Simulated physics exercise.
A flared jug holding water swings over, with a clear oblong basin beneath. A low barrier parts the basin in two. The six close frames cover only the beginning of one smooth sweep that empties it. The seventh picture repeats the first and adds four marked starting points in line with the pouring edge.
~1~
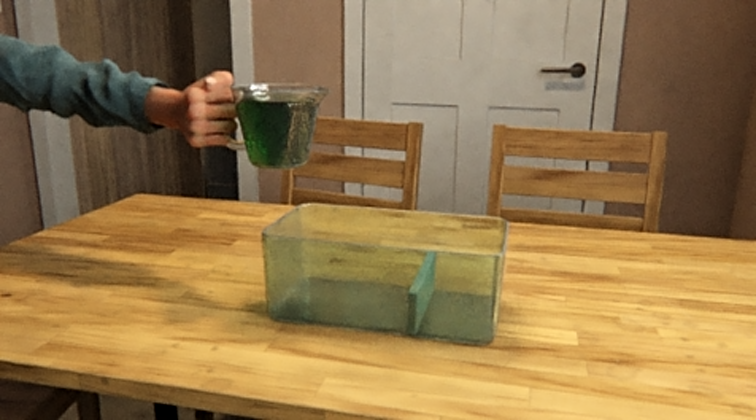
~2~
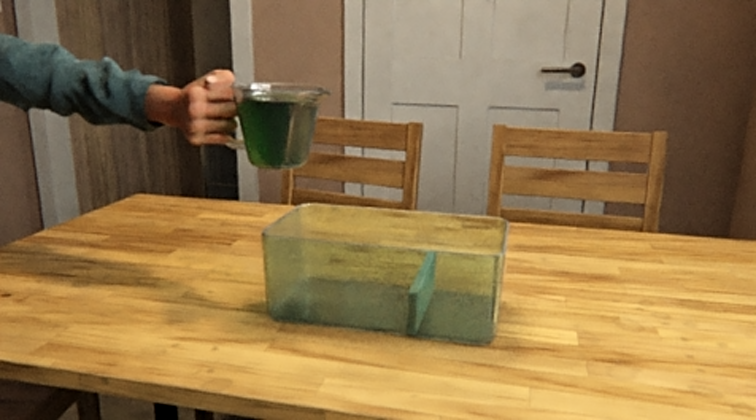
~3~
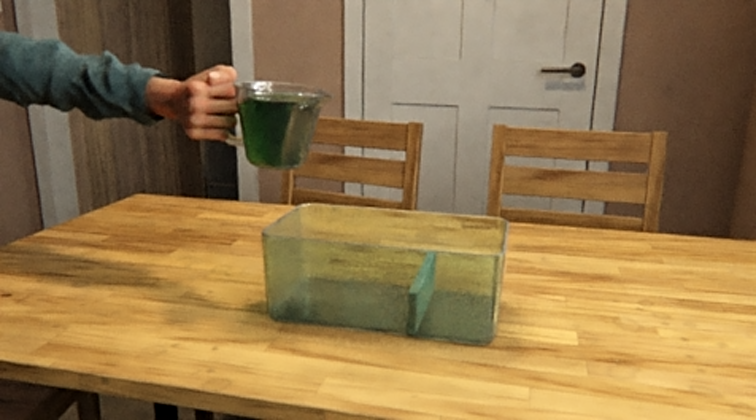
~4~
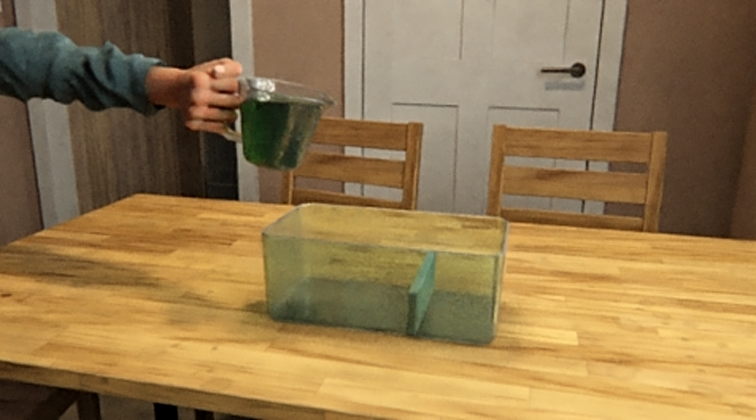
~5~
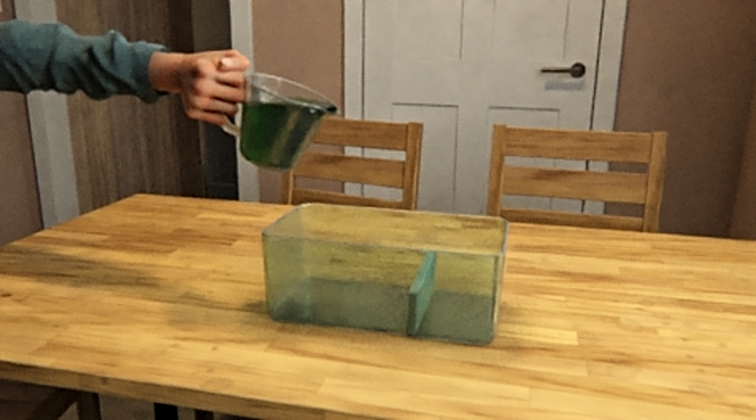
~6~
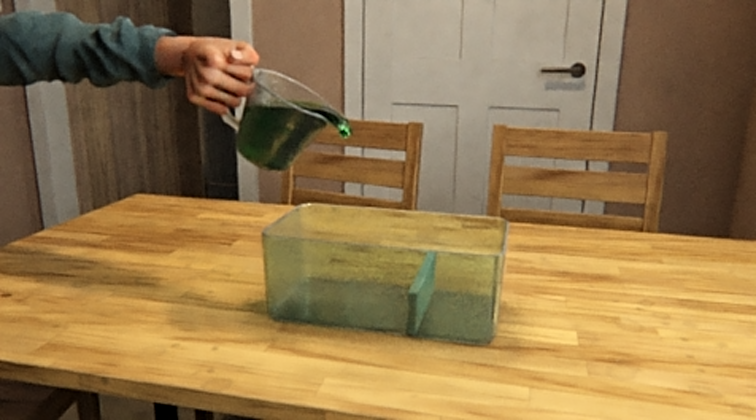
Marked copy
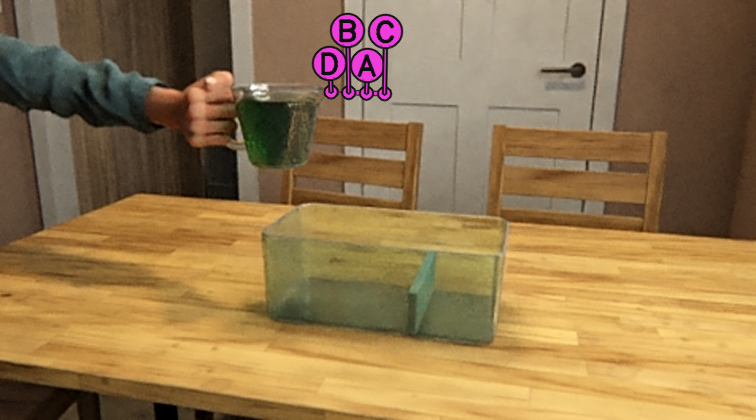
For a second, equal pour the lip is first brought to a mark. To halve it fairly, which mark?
Choose C.
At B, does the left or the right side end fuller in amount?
The left one.
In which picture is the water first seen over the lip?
In picture 6.
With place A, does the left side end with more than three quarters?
Yes, it does.
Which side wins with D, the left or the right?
The left one.
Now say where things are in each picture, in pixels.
Upright, lip at (329, 91); basin from (269, 316) to (496, 343); top of the wall at (423, 271); nothing has left yet.
Upright, lip at (330, 93); nothing has left yet.
Tipped about 5°, lip at (332, 97); nothing has left yet.
Tipped about 11°, lip at (335, 104); nothing has left yet.
Tipped about 20°, lip at (338, 113); nothing has left yet.
Tipped about 30°, lip at (339, 124); water is over the lip, down to (347, 134).
On the marked copy, A at (366, 93); B at (348, 92); C at (384, 93); D at (331, 91).
With A, about 84 % ends left of the wall and 14 % right of it.
With B, about 94 % ends left of the wall and 4 % right of it.
With C, about 53 % ends left of the wall and 46 % right of it.
With D, about 96 % ends left of the wall and 3 % right of it.
